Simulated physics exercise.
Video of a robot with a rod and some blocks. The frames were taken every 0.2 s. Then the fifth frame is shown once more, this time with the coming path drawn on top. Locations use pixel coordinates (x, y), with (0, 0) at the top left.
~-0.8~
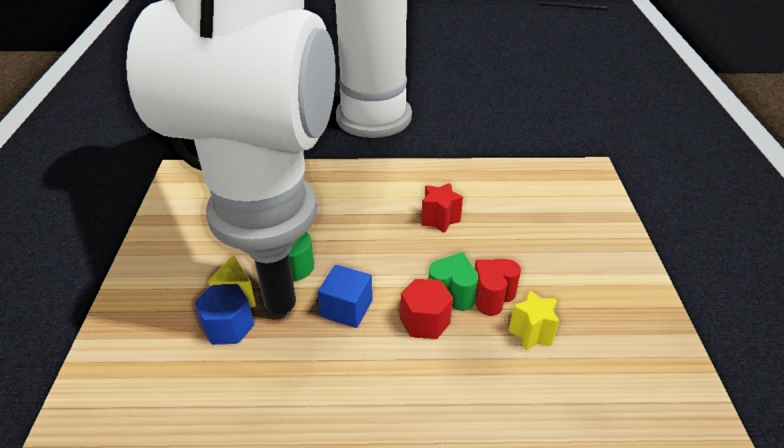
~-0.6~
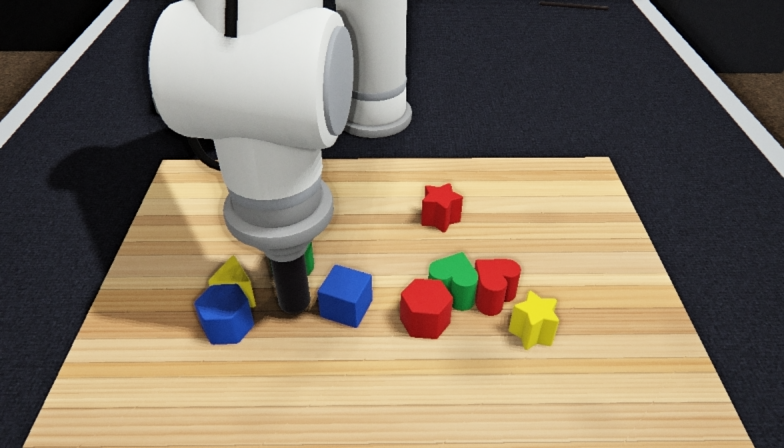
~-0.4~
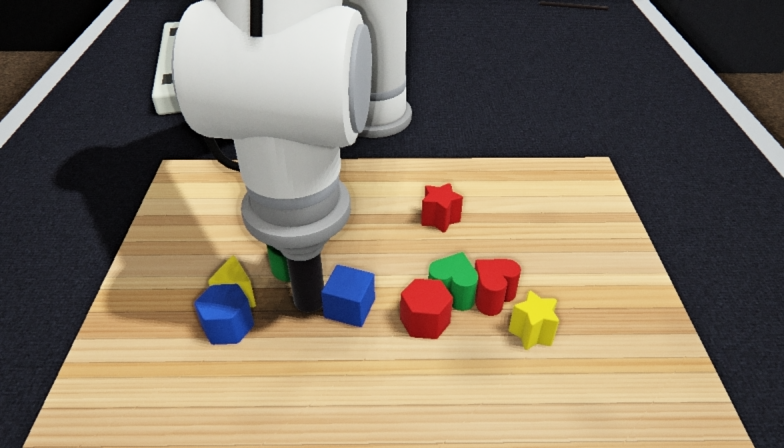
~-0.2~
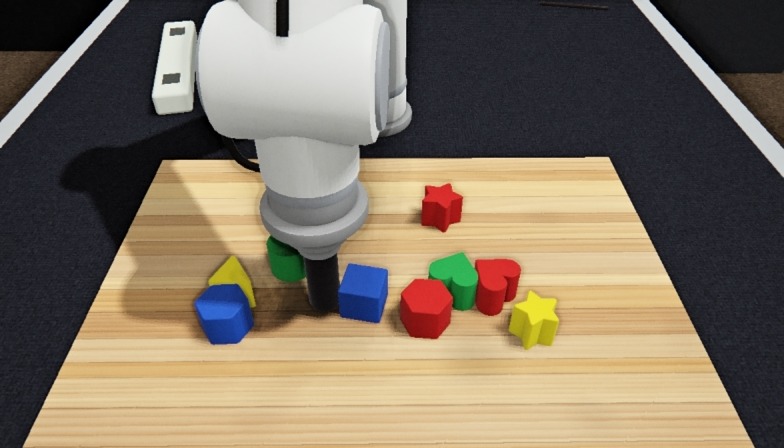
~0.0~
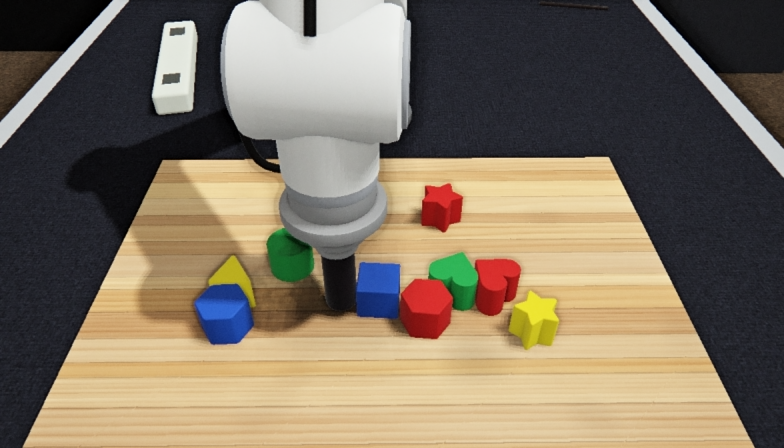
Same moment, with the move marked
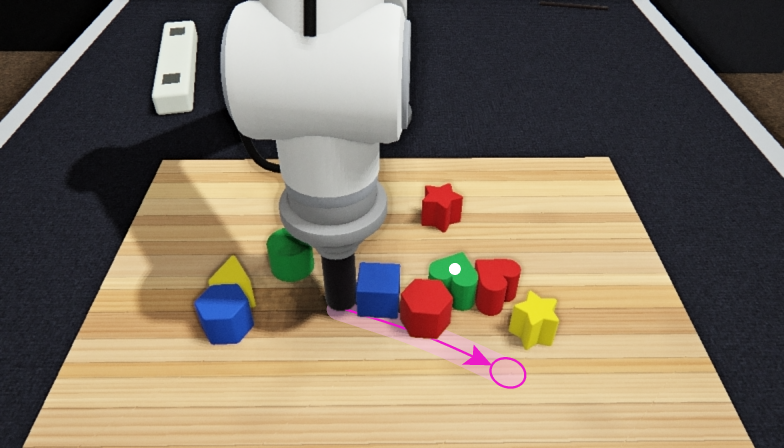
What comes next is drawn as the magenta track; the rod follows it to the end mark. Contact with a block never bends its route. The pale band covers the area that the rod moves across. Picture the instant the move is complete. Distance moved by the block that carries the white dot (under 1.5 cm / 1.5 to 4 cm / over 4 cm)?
Its displacement is below 1.5 cm.
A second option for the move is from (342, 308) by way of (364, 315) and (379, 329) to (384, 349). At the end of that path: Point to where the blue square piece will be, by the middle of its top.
Its top middle: (400, 277).
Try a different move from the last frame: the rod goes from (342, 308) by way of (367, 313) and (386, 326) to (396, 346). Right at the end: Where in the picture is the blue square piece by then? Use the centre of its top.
So, by the moment the path ends, you'll find the top centre of the blue square piece at (406, 275).
The line goes from (342, 308) via (423, 335), ending at (508, 373); the dot is on the green heart block.
On the path given first. One third of the way, rod (396, 318); blue square piece (409, 273), turned 65° anticlockwise; red six-sided block (446, 297), turned 20° clockwise; green heart block (459, 265), turned 15° clockwise.
Two thirds of the way, rod (452, 339); blue square piece (409, 273), turned 65° anticlockwise; red six-sided block (481, 299), turned 30° anticlockwise; green heart block (460, 263); red heart block (503, 268).
At the end, rod (510, 365); green circle unmoved; blue square piece (409, 273), turned 65° anticlockwise; red six-sided block (489, 301), turned 45° anticlockwise; green heart block (460, 263); red heart block (504, 267).
